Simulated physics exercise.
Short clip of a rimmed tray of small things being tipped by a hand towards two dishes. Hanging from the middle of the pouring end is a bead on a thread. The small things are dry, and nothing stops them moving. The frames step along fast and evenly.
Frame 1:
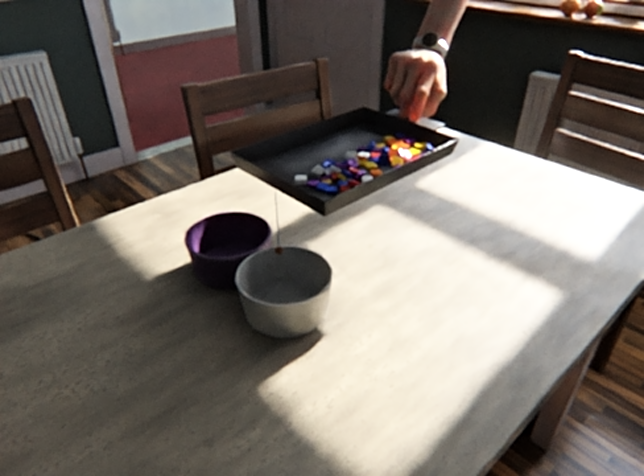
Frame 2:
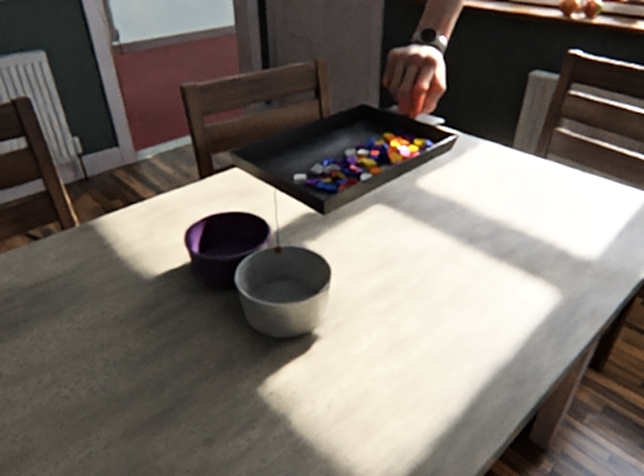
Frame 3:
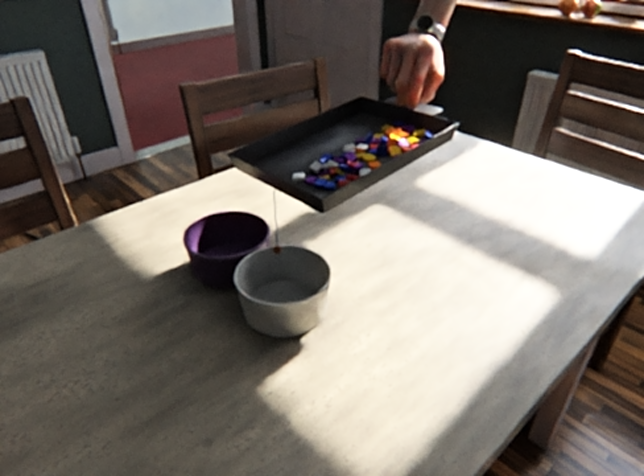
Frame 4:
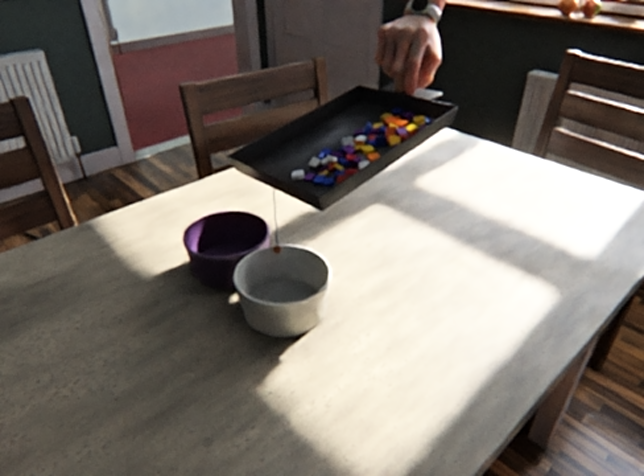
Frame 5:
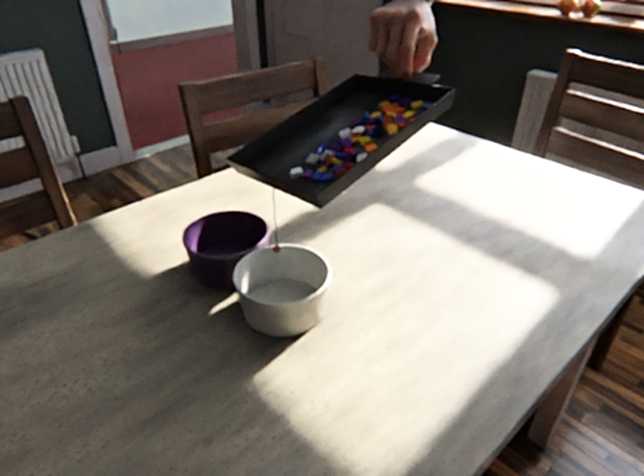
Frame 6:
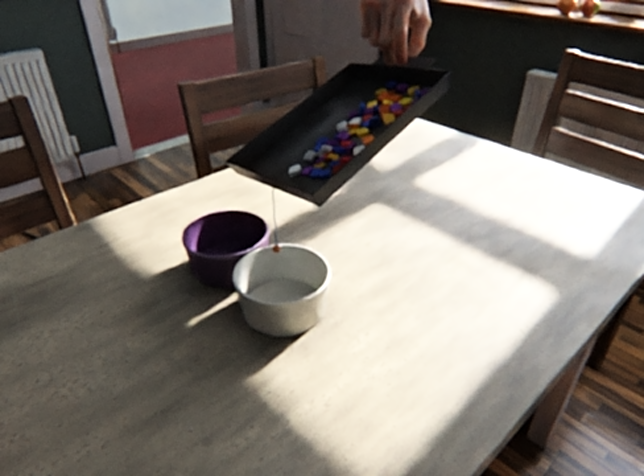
We see a hand gradually raise the far end of a dark rimmed tray of colourful mosaic tiles, tilting it toward a purple bowl and a pale bowl on a sunlit table, while a bead hangs from its near end.
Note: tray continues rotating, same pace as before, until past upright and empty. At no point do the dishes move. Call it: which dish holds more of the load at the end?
The left one holds more.
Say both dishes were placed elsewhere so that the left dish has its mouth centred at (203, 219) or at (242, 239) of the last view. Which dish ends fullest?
The first time the right-side one comes out ahead, then the left-side one the second time.
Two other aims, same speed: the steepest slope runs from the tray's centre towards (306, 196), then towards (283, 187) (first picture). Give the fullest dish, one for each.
Well, the dish on the right side comes out on top first, and then the dish on the right side does.
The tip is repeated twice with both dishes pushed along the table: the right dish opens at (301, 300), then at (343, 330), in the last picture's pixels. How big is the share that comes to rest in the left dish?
Roughly 80% the first time and 20% the second time.
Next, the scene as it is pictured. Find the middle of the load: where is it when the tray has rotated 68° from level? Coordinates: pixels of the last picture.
Roughly (255, 170).
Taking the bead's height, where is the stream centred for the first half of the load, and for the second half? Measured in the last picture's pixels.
Near (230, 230) to start, and near (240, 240) afterwards.
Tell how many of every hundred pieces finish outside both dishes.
I'd say around 20 per cent.
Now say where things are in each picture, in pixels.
In the first frame, corners of the pouring end at (236, 152) and (324, 198), level; middle of the load at (361, 163), mosaic tiles; left dish at (194, 264); right dish at (248, 309); bead on its thread at (279, 250).
In the second frame, corners of the pouring end at (235, 152) and (323, 197), level; middle of the load at (361, 161).
In the third frame, corners of the pouring end at (233, 153) and (321, 195), tipped barely, lowest at the left corner; middle of the load at (360, 156).
In the fourth frame, corners of the pouring end at (232, 155) and (319, 194), tipped a little, lowest at the left corner; middle of the load at (358, 148).
In the fifth frame, corners of the pouring end at (231, 157) and (316, 192), tipped clearly, lowest at the left corner; middle of the load at (356, 140).
In the sixth frame, corners of the pouring end at (230, 160) and (313, 190), tipped clearly, lowest at the left corner; middle of the load at (353, 132); left dish at (191, 262); right dish at (245, 308).
Soon, tray tipped steeply; nearly all on the tray; a small part in the air.
A while on, tray tipped past a quarter turn; about half on the tray; a stray few in the right dish; about a quarter in the left dish; a small part outside both; about a quarter in the air.
Towards the end, tray tipped past a quarter turn; a small part in the right dish; about two thirds in the left dish; a small part outside both; a stray few in the air.
Finally, tray tipped past a quarter turn; a small part in the right dish; about two thirds in the left dish; a small part outside both; a stray few in the air.
